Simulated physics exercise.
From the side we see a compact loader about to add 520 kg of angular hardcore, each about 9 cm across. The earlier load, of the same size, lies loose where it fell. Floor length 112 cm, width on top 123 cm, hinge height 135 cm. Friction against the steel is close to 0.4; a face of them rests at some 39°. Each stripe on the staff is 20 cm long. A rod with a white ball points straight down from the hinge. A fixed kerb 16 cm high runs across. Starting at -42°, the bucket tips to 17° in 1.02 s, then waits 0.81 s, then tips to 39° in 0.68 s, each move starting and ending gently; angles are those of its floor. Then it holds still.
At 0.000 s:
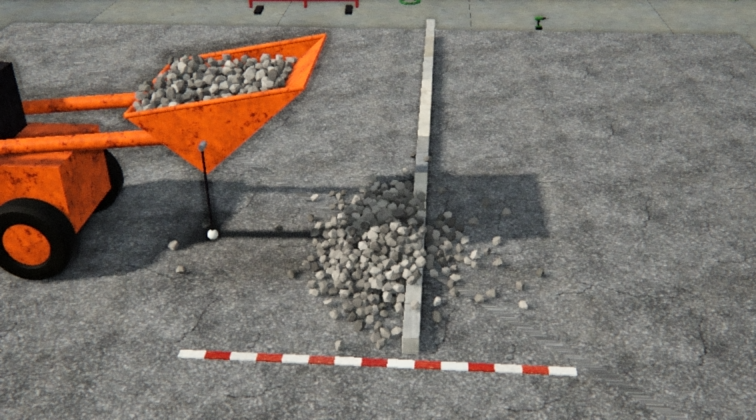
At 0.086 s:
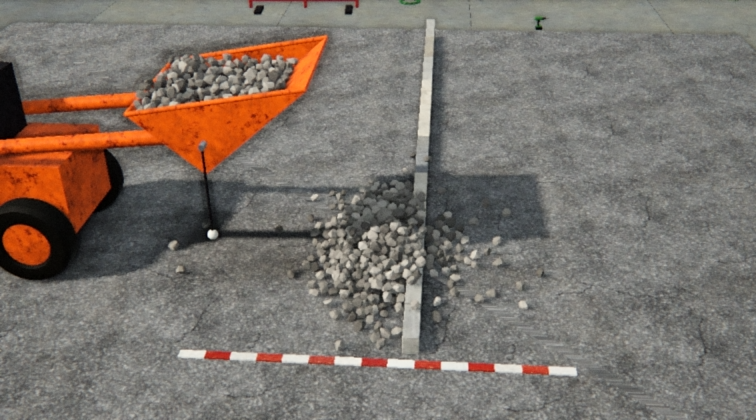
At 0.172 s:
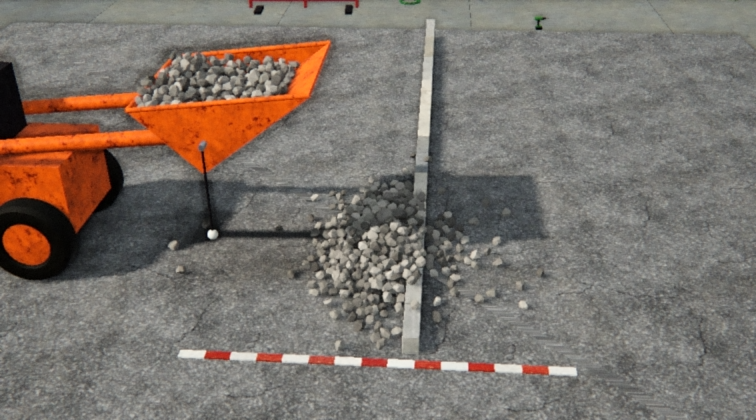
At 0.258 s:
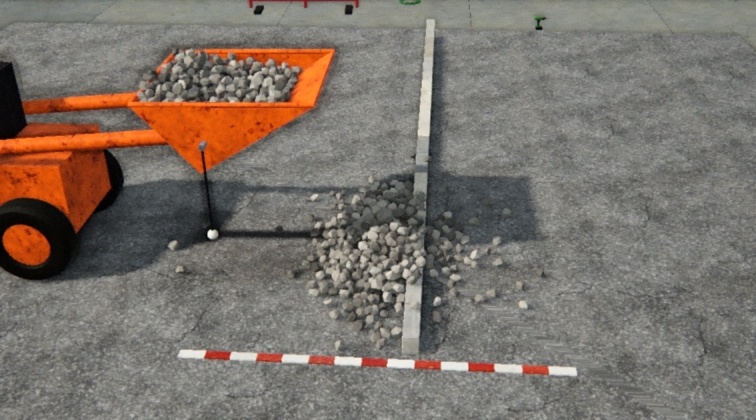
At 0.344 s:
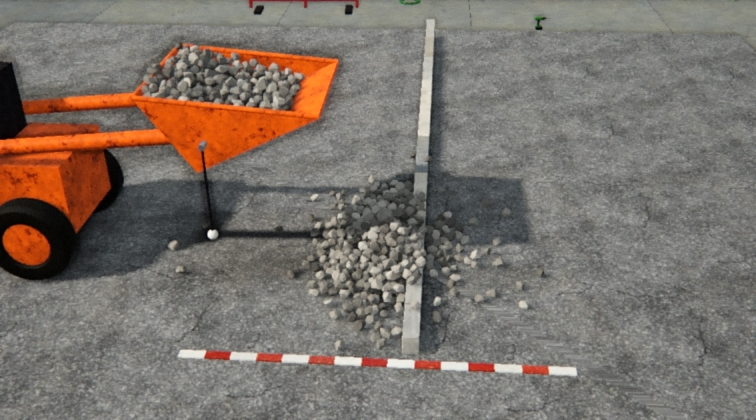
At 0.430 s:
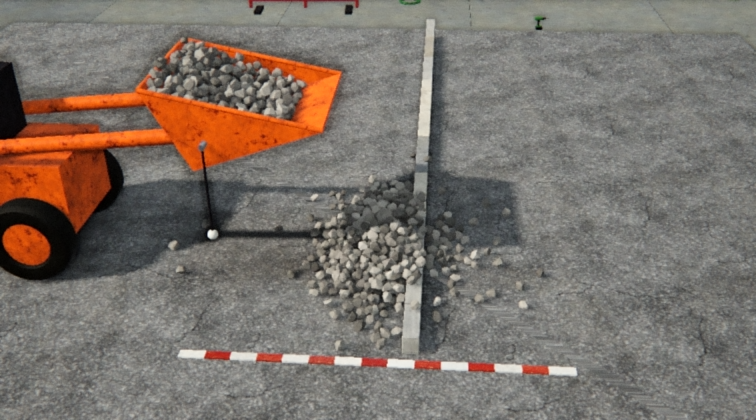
On rough grey ground, an orange loader's bucket of stones slowly tilts forward beside a loose heap.
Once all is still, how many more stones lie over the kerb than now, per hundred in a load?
Close to 0 parts in a hundred.
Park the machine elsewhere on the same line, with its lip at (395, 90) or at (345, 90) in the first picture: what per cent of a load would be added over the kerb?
About 60 and 10 per cent.
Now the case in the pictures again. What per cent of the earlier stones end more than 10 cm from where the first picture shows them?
About 0 per cent.
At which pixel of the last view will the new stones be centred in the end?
Around (330, 233).
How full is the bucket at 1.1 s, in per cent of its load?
It holds some 100 per cent.
After 0.8 s the floor is at 7°; in per cent of one load, 100 in the bucket, 92 on this side of the kerb, 8 over the kerb; the foremost stones are at (507, 257).
After 1.1 s the floor is at 17°; in per cent of one load, 100 in the bucket, 92 on this side of the kerb, 8 over the kerb; the foremost stones are at (507, 257).
After 3.0 s the floor is at 39°; in per cent of one load, 11 in the bucket, 181 on this side of the kerb, 9 over the kerb; the foremost stones are at (507, 257).
After 5.8 s the floor is at 39°; in per cent of one load, 0 in the bucket, 192 on this side of the kerb, 9 over the kerb; the foremost stones are at (507, 257). Net gain over the kerb, 0.
